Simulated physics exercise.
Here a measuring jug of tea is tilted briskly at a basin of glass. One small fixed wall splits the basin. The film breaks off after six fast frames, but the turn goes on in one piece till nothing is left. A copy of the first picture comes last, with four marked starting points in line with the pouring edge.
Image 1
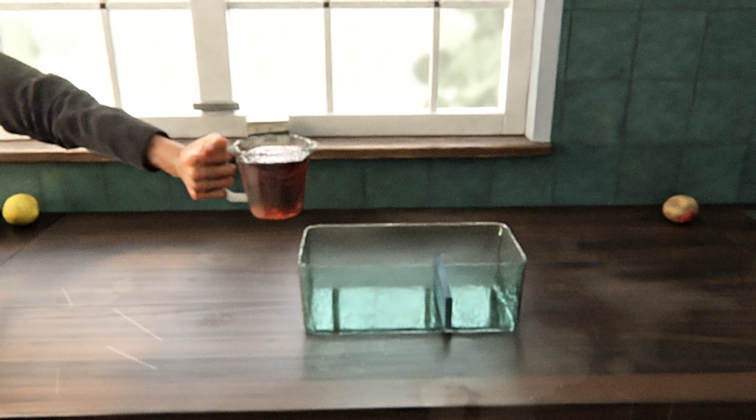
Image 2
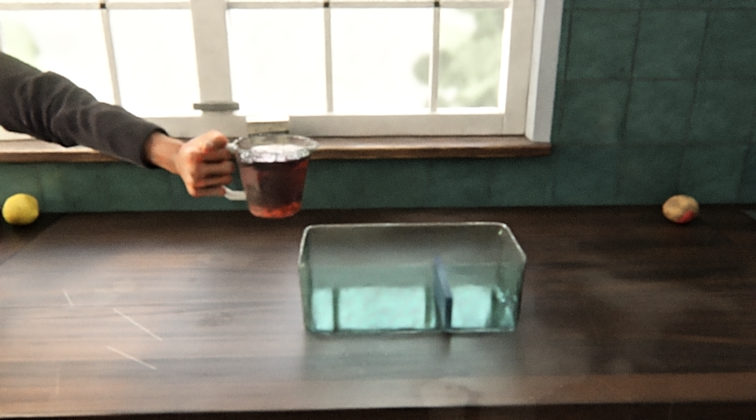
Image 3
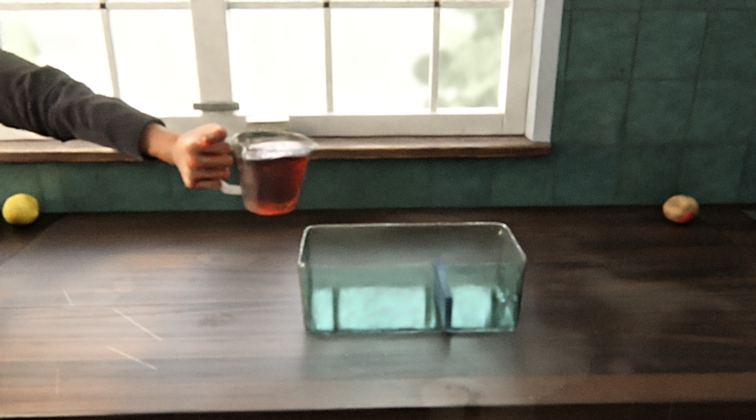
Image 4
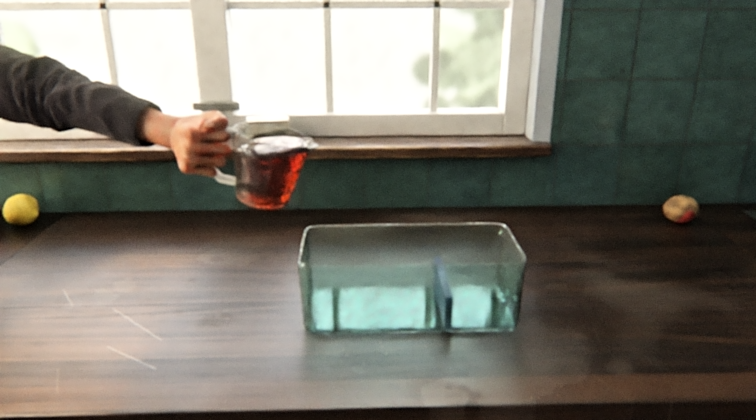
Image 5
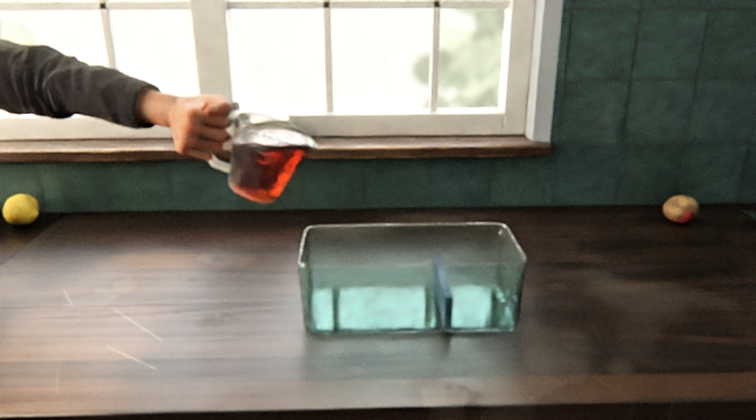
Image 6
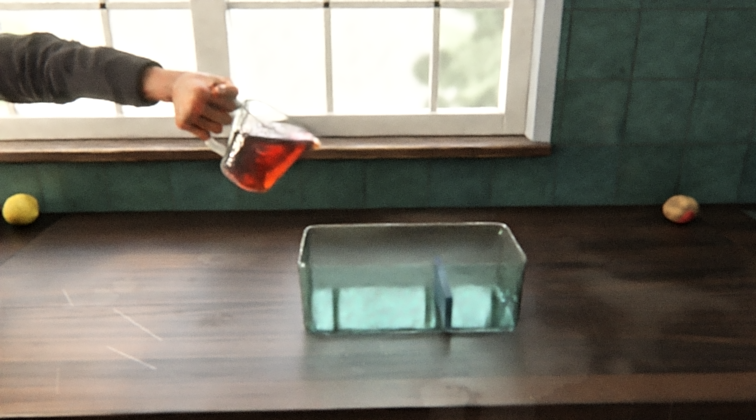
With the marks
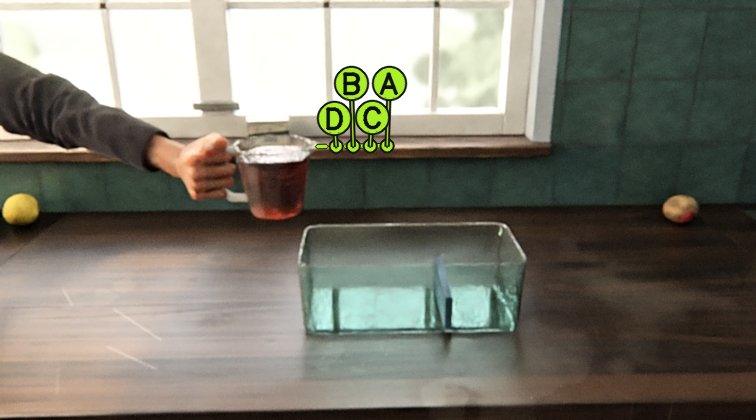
A hand tilting a clear jug of reddish tea steadily to the right above a divided glass basin on a wooden table.
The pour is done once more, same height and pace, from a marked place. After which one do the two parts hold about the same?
The answer is dot C.
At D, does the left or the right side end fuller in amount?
The left side.
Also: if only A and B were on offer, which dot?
That is dot A.
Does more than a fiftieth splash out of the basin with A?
Yes, it does.
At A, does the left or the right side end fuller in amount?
The right side.
On the marked copy, A at (387, 145); B at (353, 146); C at (370, 146); D at (336, 146).
If A is chosen, about 24 % ends left of the wall and 65 % right of it; 10 % is lost outside.
If B is chosen, about 87 % ends left of the wall and 7 % right of it; 6 % is lost outside.
If C is chosen, about 47 % ends left of the wall and 47 % right of it; 6 % is lost outside.
If D is chosen, about 89 % ends left of the wall and 4 % right of it; 8 % is lost outside.
